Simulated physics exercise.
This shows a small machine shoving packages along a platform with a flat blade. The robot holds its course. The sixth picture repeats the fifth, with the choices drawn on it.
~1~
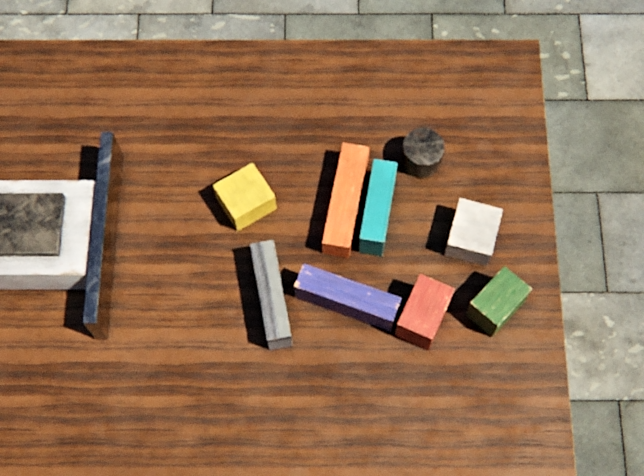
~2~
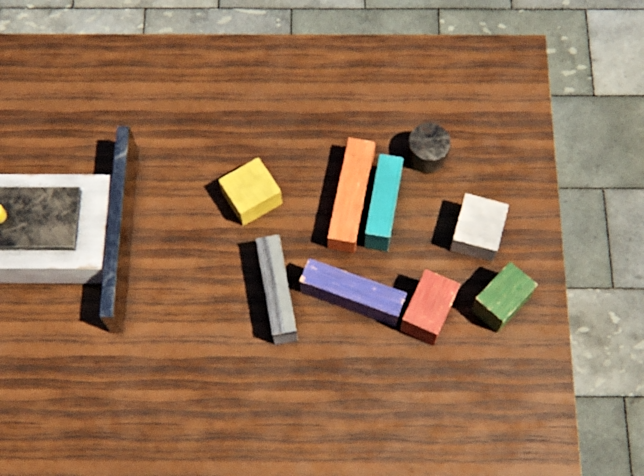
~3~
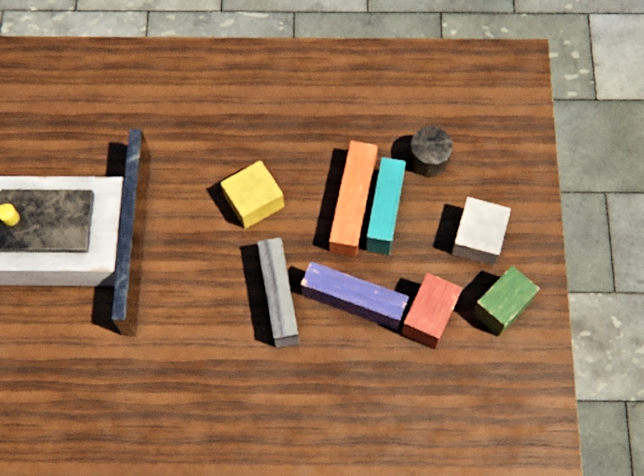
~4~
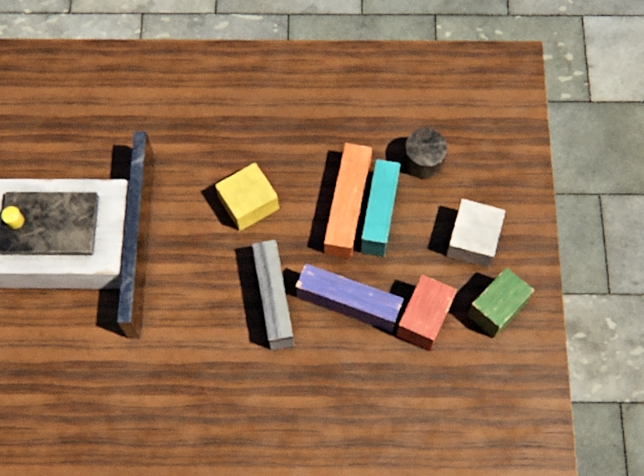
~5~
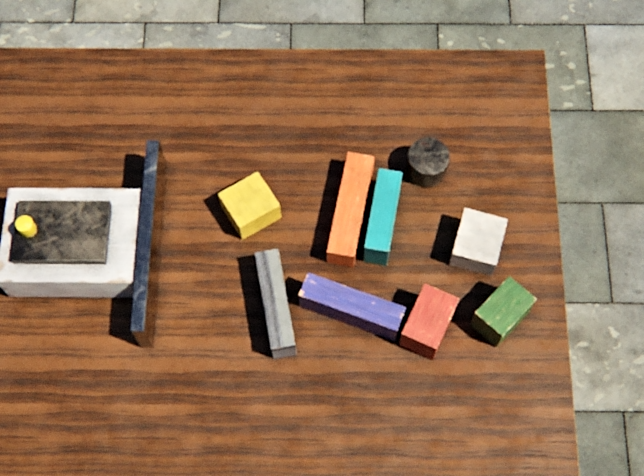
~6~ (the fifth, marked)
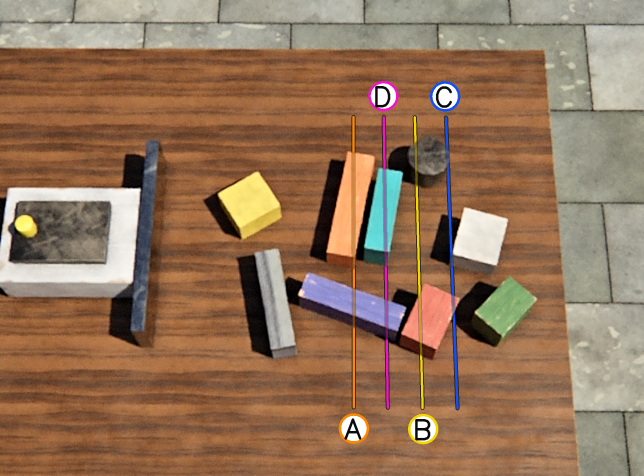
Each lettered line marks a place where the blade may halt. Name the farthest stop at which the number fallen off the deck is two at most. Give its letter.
It can go as far as C.
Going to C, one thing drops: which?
It is the white crate.
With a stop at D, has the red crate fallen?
No.
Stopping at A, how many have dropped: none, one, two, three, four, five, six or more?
The count is none.
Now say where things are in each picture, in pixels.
Turquoise stick (378, 208); yellow crate (245, 197); white crate (473, 233), in the first frame.
Robot (39, 218); black canister (429, 149), in the second frame.
Robot (52, 220); orange bar (354, 199), in the third frame.
Robot (56, 223); blue bar (349, 298), in the fourth frame.
Robot (69, 232); turquoise stick (383, 217); yellow crate (250, 206); white crate (478, 243), in the fifth frame.
On the marked copy, A at (354, 254); B at (419, 254); C at (451, 255); D at (386, 254).
Following C. Soon after the start, robot (181, 232); yellow crate (290, 210); green crate (502, 312).
Later, robot (290, 233); green crate (519, 317); white crate (493, 243).
In the end, robot (374, 234); white crate over the edge; green crate (562, 318); one fallen.
As for the rest, A is within the limit but short; B is within the limit but short; D is within the limit but short.
